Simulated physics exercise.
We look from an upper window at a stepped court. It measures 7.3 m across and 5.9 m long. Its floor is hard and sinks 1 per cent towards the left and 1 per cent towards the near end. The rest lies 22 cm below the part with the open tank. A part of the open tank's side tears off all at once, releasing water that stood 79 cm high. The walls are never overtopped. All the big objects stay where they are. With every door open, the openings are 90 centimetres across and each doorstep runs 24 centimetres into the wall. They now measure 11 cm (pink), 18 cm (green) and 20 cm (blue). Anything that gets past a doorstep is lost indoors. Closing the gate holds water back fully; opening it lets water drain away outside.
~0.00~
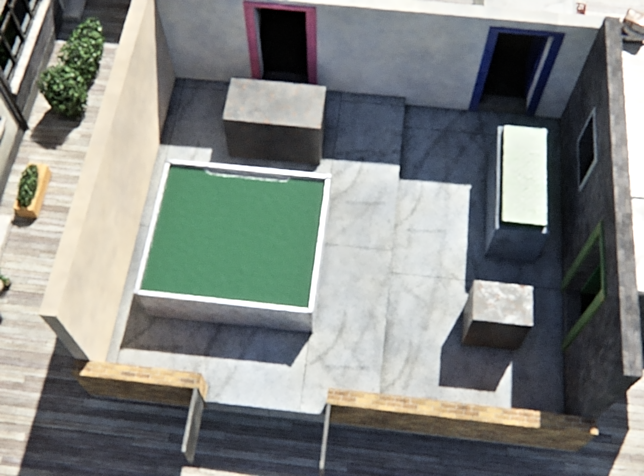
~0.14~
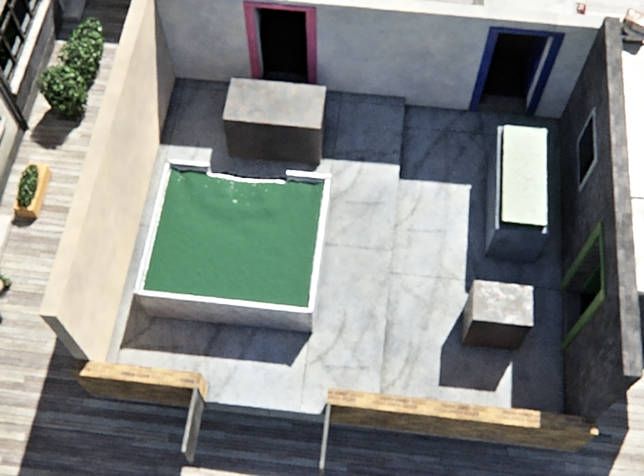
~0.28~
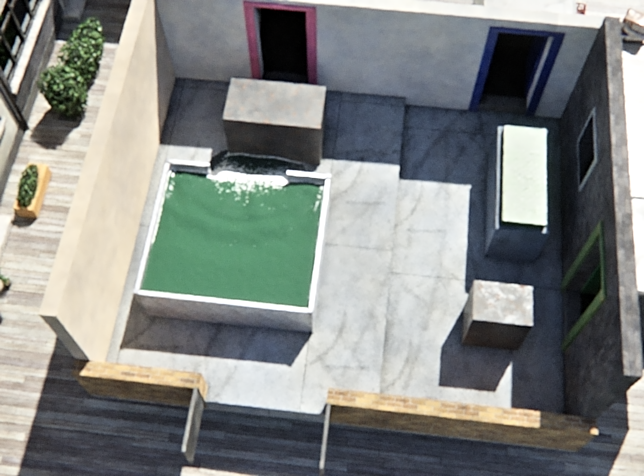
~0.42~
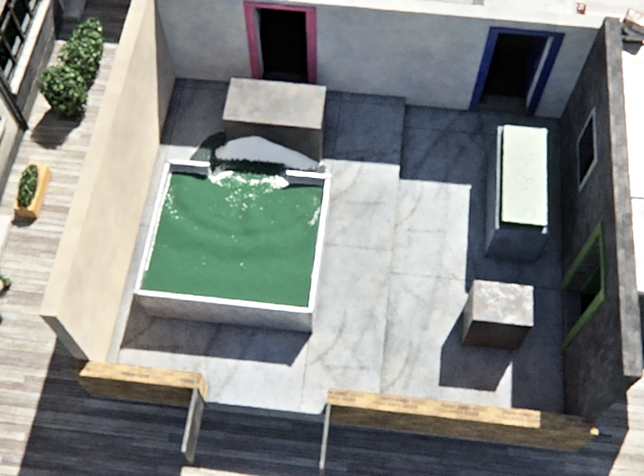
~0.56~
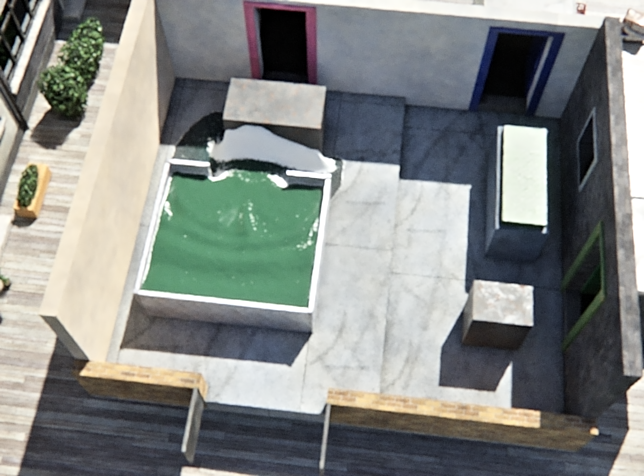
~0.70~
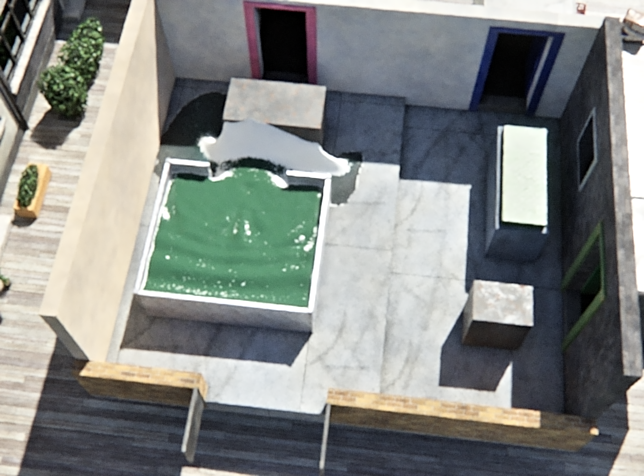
In this clip, a walled court seen from above holds an open tank of still green liquid; a section of its far side gives way, and liquid pours out, spreading around the grey block behind it while the tank's surface ripples.
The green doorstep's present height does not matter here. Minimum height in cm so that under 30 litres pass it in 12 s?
I would say 14.5 cm.
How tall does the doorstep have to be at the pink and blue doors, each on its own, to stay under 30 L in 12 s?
Roughly 7.0 cm at pink and 16 cm at blue.
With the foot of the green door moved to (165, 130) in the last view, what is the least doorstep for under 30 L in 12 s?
Around 31 cm would do it.
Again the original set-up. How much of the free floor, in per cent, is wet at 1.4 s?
About 25 per cent.
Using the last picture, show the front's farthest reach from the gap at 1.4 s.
In the last picture, around (447, 162).
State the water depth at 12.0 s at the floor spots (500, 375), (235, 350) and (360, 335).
Close to 22, 5 and 3 cm, one after the other.
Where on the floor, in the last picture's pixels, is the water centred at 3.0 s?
(268, 220), roughly.
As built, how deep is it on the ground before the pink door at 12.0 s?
The depth there is around 9.0 cm.
After 1.4 s water covers 25 % of the floor, deepest (64 cm) near (256, 163); it has not reached the green door.
After 3.0 s water covers 65 % of the floor, deepest (37 cm) near (251, 189); 15 cm at the green door, 0 litres in over its 18 cm doorstep.
After 12.0 s water covers 95 % of the floor, deepest (26 cm) near (432, 415); 20 cm at the green door, 7 litres in over its 18 cm doorstep.
At the green door as built, the water arrived by 2.4 s and peaked near 21 cm at 11.8 s.
With a doorstep of 13.5 cm, 44 litres would have come in within the 12 s; with 18 cm, 7 litres. So under 30 litres takes about 14.5 cm.
